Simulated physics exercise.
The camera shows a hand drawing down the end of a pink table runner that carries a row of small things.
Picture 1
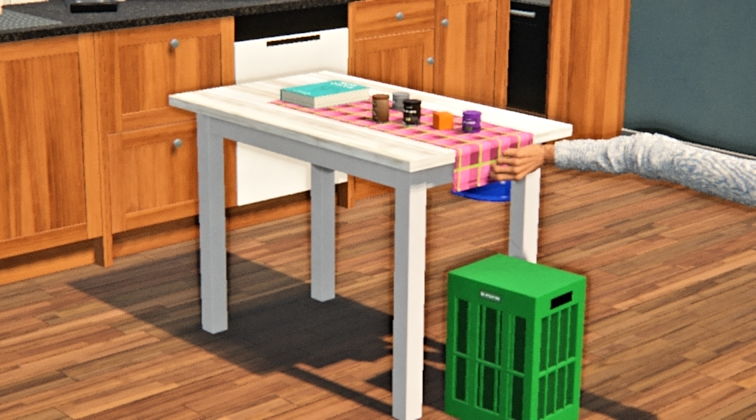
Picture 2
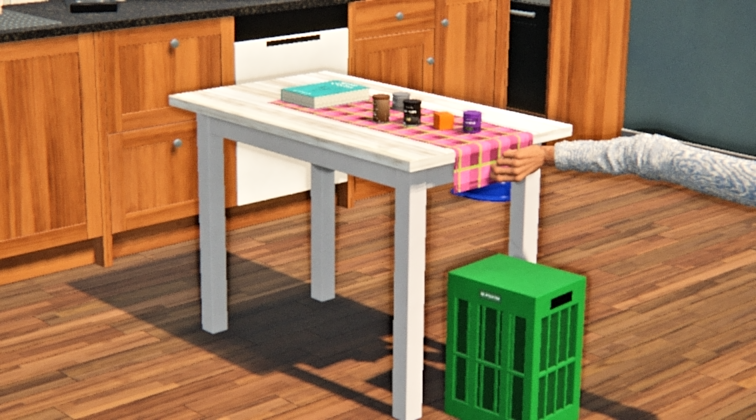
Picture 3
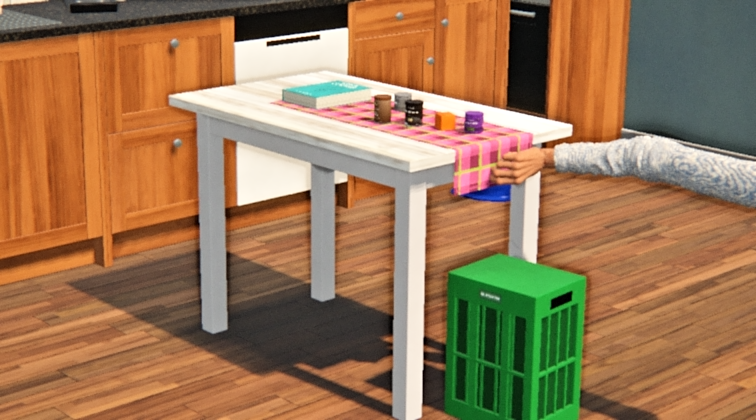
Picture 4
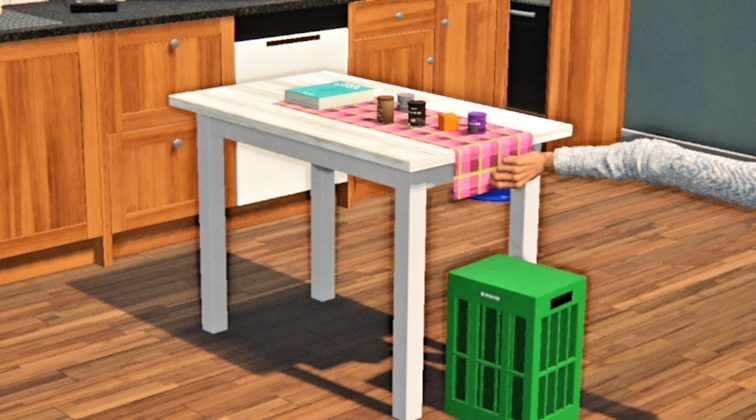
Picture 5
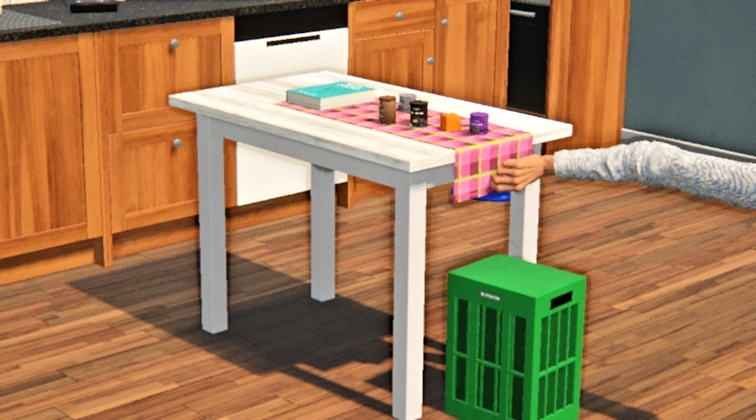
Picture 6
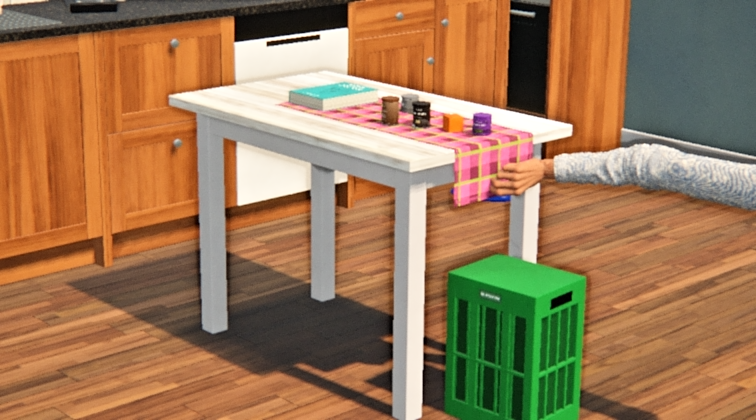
The clip opens on a hand gripping the end of a pink checked runner on a white table, with a book and a row of small pots on top and a green crate below. The hand slowly draws the cloth slightly downward, and the pots shift a little toward the table's edge.
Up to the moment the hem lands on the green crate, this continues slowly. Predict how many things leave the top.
Fallen count: Two.
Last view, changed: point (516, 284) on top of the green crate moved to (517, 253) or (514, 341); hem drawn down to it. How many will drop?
Counts: 1, 4.
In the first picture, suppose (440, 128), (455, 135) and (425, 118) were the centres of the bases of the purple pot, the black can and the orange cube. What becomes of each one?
The purple pot topples down, the black can topples down, and the orange cube stays put.
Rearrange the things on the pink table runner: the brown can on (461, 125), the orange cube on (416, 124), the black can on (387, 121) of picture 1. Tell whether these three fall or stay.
Note - brown can lost, orange cube retained, black can retained.
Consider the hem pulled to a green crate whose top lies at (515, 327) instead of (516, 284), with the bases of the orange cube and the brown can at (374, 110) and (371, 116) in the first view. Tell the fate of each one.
So the orange cube stays there, and the brown can stays there.
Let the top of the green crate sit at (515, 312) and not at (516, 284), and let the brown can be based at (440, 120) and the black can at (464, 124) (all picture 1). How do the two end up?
Result - the brown can comes off, and the black can comes off.
Soon after, hem near (493, 230); purple pot gone.
After that, hem on the crate; purple pot and orange cube gone.
In the end, hem on the crate; purple pot and orange cube gone. The count of fallen things is two.
